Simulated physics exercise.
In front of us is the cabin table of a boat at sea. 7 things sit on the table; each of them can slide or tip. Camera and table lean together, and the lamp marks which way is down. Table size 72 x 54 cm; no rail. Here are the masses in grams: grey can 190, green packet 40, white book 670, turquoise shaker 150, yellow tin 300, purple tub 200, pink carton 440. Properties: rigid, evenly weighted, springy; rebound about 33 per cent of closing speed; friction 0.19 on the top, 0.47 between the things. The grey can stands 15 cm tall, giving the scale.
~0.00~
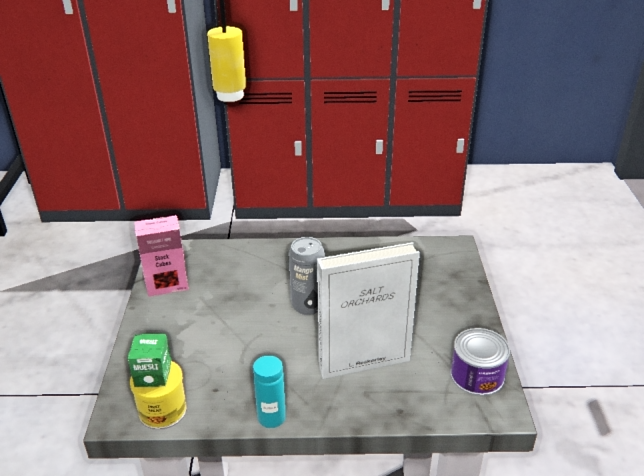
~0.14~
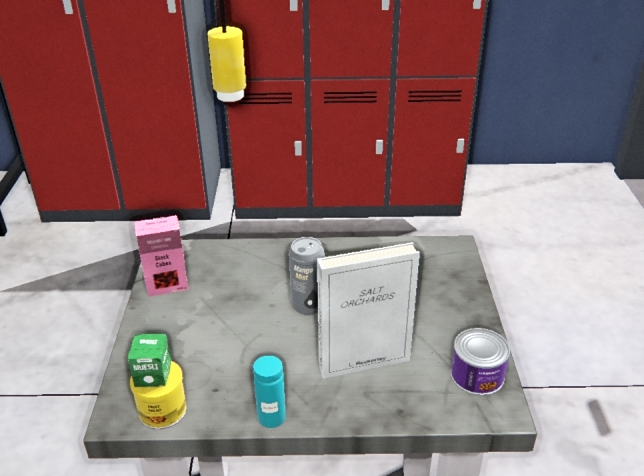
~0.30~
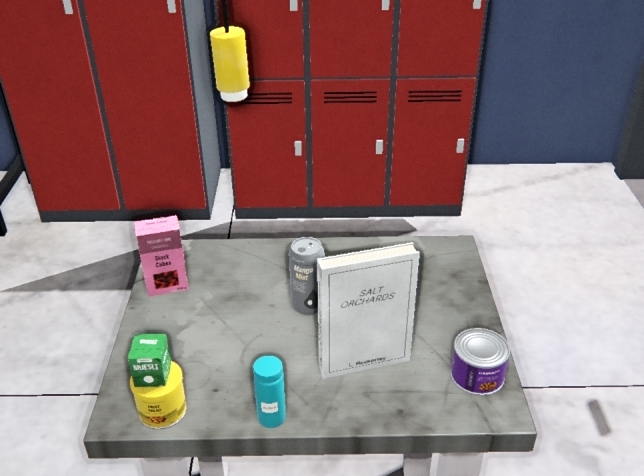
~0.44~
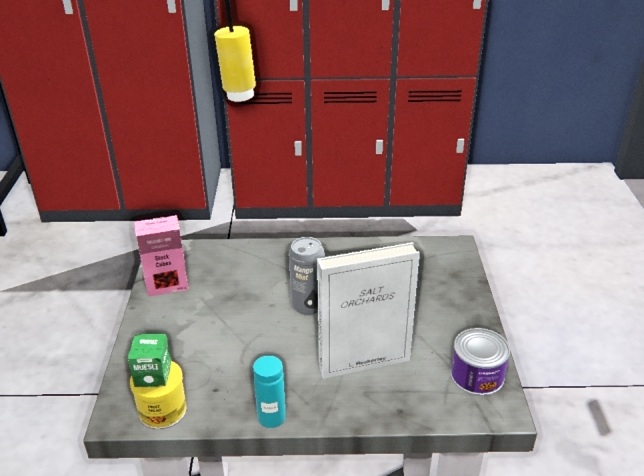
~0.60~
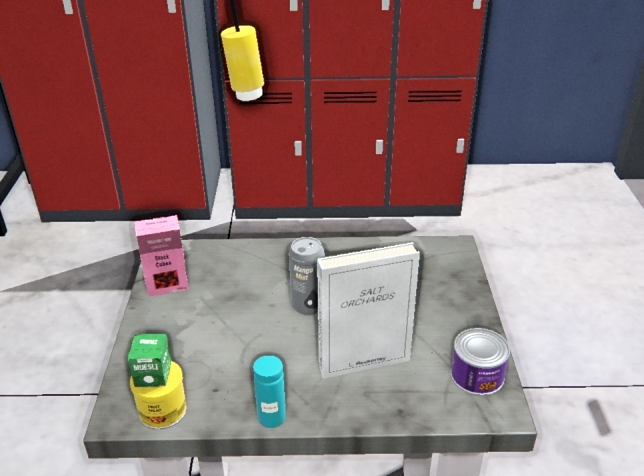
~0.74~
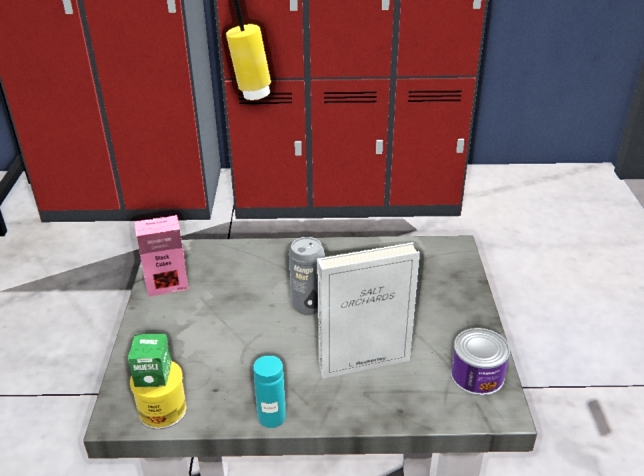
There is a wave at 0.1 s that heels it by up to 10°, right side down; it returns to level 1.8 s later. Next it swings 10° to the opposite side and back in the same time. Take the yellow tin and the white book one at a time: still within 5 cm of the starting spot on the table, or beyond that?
Yellow tin: Within, white book: Within.
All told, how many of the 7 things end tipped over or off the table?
Total: 0.
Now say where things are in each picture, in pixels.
The first frame shows boat level; yellow tin (159, 394); white book (367, 313).
The second frame shows boat level; turquoise shaker (270, 392); purple tub (480, 361).
The third frame shows boat heeled 1°, right side down; pink carton (162, 257); grey can (307, 278).
The fourth frame shows boat heeled 3°, right side down; green packet (150, 361); turquoise shaker (270, 392).
The fifth frame shows boat heeled 6°, right side down; purple tub (480, 361); pink carton (162, 256).
The sixth frame shows boat heeled 8°, right side down; yellow tin (159, 394); white book (367, 313).
By 1.34 s, boat heeled 7°, right side down.
By 2.24 s, boat heeled 3°, left side down.
By 2.94 s, boat heeled 9°, left side down.
By 3.74 s, boat level.
When it is over (4.2 s), all 7 within 5 cm of the start. End places, in pixels of the last picture, yellow tin near (159, 394), white book near (366, 313).
